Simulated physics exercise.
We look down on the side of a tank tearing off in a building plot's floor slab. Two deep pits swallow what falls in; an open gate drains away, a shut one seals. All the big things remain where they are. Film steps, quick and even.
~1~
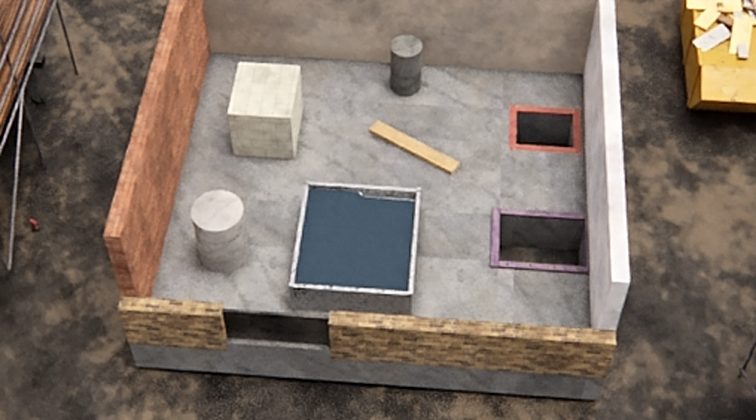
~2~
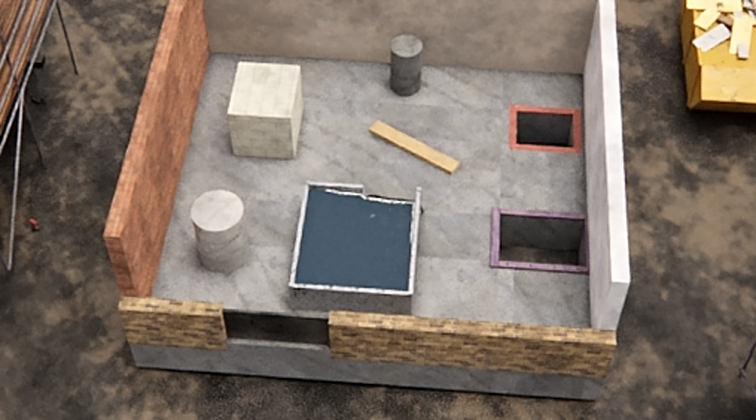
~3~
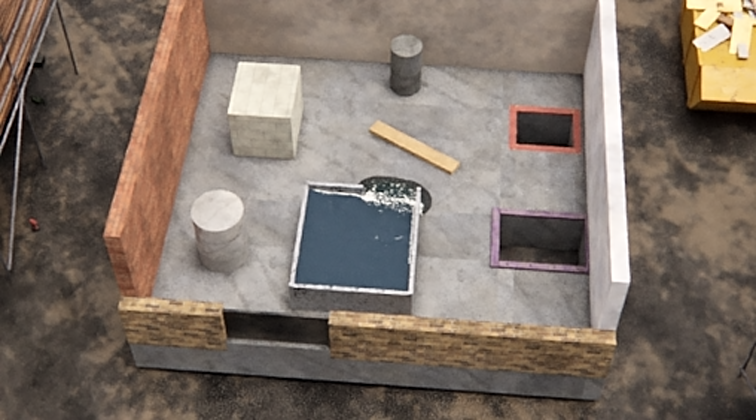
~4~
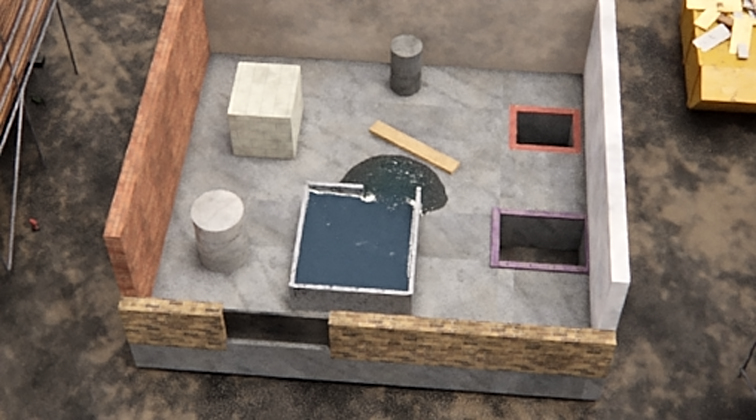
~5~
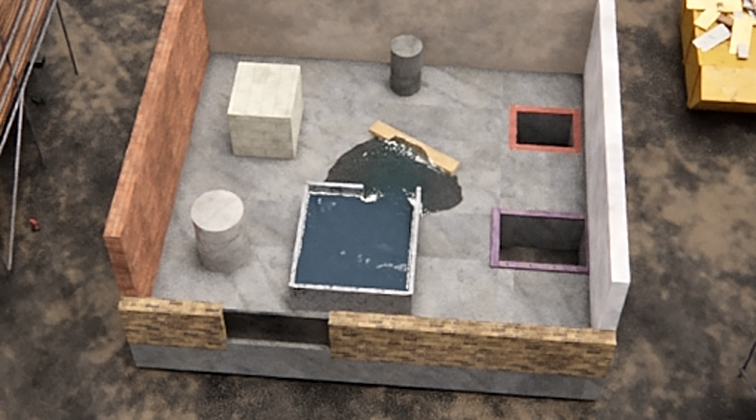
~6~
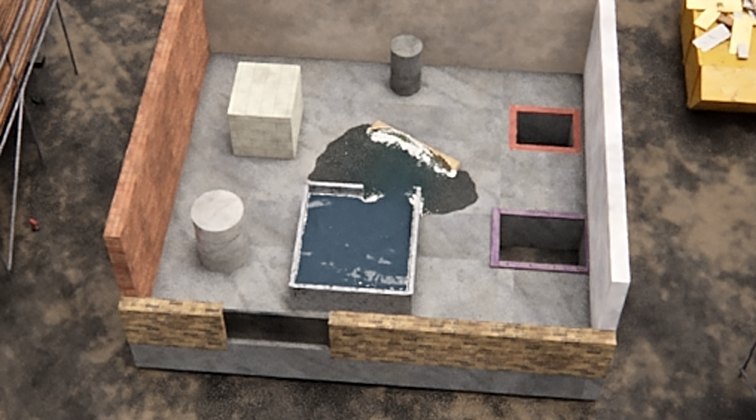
Water tank on a walled concrete floor breaking open at its far side, dark water pouring out and spreading to a wooden plank.
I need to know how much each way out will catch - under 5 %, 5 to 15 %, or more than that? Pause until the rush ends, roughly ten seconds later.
Outcome: The gate will receive a cut falling short of five per cent; the purple pit will receive a cut falling short of five per cent; the red pit will receive a cut exceeding fifteen per cent.
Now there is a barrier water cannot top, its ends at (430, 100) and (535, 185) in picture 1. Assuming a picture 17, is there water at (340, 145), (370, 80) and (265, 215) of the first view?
Result, listed order: Spot 1 reached by the flood, spot 2 reached by the flood, spot 3 kept clear of the flood.
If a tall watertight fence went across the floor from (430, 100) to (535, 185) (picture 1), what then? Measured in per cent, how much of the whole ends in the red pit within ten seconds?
Roughly 8 per cent ends up in the red pit.
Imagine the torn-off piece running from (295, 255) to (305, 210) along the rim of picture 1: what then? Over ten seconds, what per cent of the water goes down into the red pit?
Roughly 2 per cent goes to the red pit.
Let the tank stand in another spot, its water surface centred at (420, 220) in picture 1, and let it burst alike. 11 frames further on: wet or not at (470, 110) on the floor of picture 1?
Outcome at the given point: Swamped.
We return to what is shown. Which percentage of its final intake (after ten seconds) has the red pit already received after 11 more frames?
Roughly 5 per cent.
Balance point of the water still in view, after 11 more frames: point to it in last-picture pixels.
The centre of mass sits at about (375, 212).
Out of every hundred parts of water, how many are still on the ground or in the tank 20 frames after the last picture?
That works out to about 96 per cent.
A moment on, water covers 25 % of the floor; the gate 0 %, the purple pit 0 %, the red pit 0 %.
Next, water covers 35 % of the floor; the gate 0 %, the purple pit 0 %, the red pit 1 %.
Then, water covers 45 % of the floor; the gate 0 %, the purple pit 0 %, the red pit 4 %.
Later, water covers 60 % of the floor; the gate 0 %, the purple pit 0 %, the red pit 13 %.
In the end, water covers 80 % of the floor; the gate 0 %, the purple pit 0 %, the red pit 23 %.
